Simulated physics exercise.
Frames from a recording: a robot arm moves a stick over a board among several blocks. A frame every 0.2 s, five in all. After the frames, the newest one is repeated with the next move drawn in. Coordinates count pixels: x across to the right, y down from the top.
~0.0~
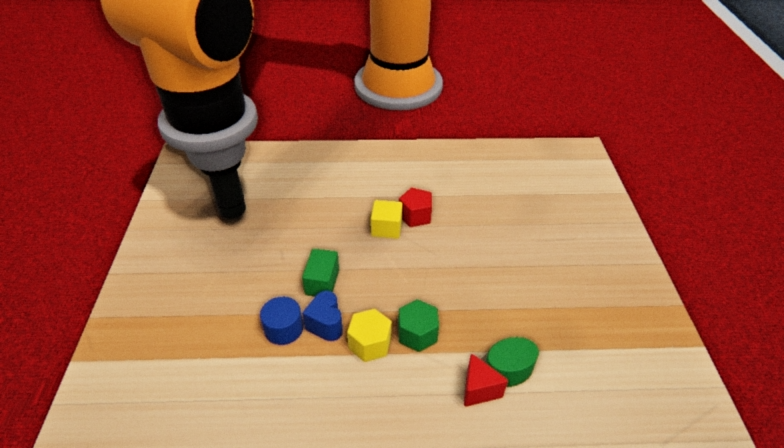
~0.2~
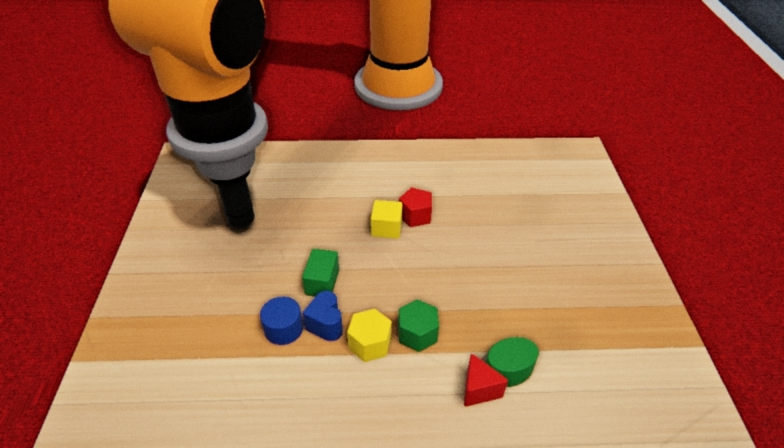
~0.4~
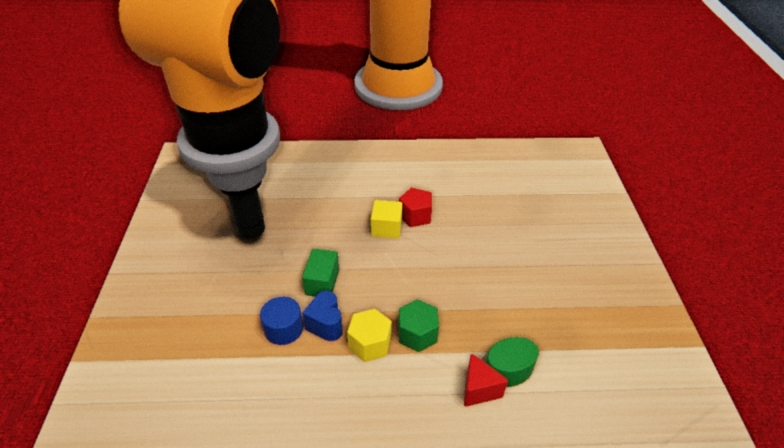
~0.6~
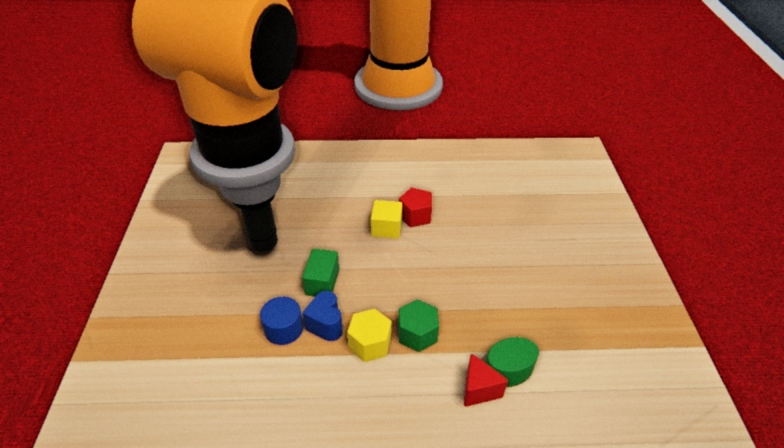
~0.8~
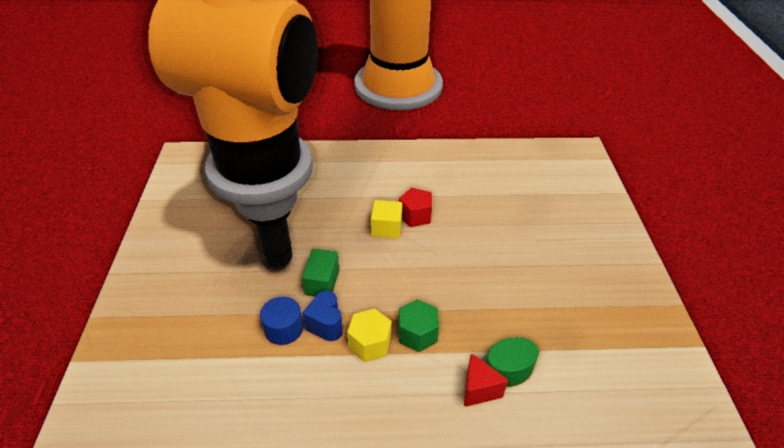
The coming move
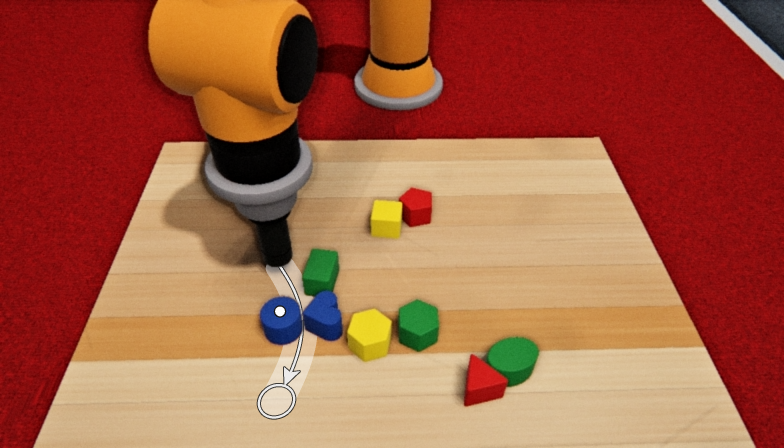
The clip opens on an orange robot arm holding a dark stick over the upper left of a wooden board scattered with blue, green, yellow and red blocks. The arm moves the stick a short way down and to the right, nearer the green oblong block, while every block stays still.
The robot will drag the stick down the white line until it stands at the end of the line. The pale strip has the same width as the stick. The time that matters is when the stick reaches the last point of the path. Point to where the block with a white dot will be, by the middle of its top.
Most likely (243, 361).
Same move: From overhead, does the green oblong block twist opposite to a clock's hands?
Yes
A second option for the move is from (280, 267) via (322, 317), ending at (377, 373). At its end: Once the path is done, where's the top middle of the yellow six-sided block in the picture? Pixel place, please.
The top centre is at (414, 349).
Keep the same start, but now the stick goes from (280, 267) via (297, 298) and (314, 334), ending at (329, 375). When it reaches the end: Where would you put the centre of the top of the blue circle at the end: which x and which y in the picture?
It will end up at (275, 329).
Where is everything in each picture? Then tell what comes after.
The first picture shows stick's lower end (233, 211); blue circle (280, 311); green oblong block (320, 264); blue heart (324, 308); yellow six-sided block (370, 326).
The second picture shows stick (241, 219); blocks still.
The third picture shows stick (252, 230); blocks still.
The fourth picture shows stick (264, 243); blocks still.
The fifth picture shows stick (278, 258); blue circle (280, 311); green oblong block (320, 264); blue heart (324, 308); yellow six-sided block (370, 326).
Drawn move, from (280, 267) over (299, 303) and (299, 349) to (277, 401); the dot is on the blue circle.
The first path, step by step. One third of the way, stick (297, 294); green oblong block (324, 266), turned 20° anticlockwise.
Two thirds of the way, stick (297, 340); blue circle (259, 348); green oblong block (324, 266), turned 20° anticlockwise; blue heart (331, 317), turned 30° anticlockwise.
At the end, stick (274, 392); blue circle (243, 361); green oblong block (324, 266), turned 20° anticlockwise; blue heart (331, 317), turned 30° anticlockwise; yellow six-sided block still.
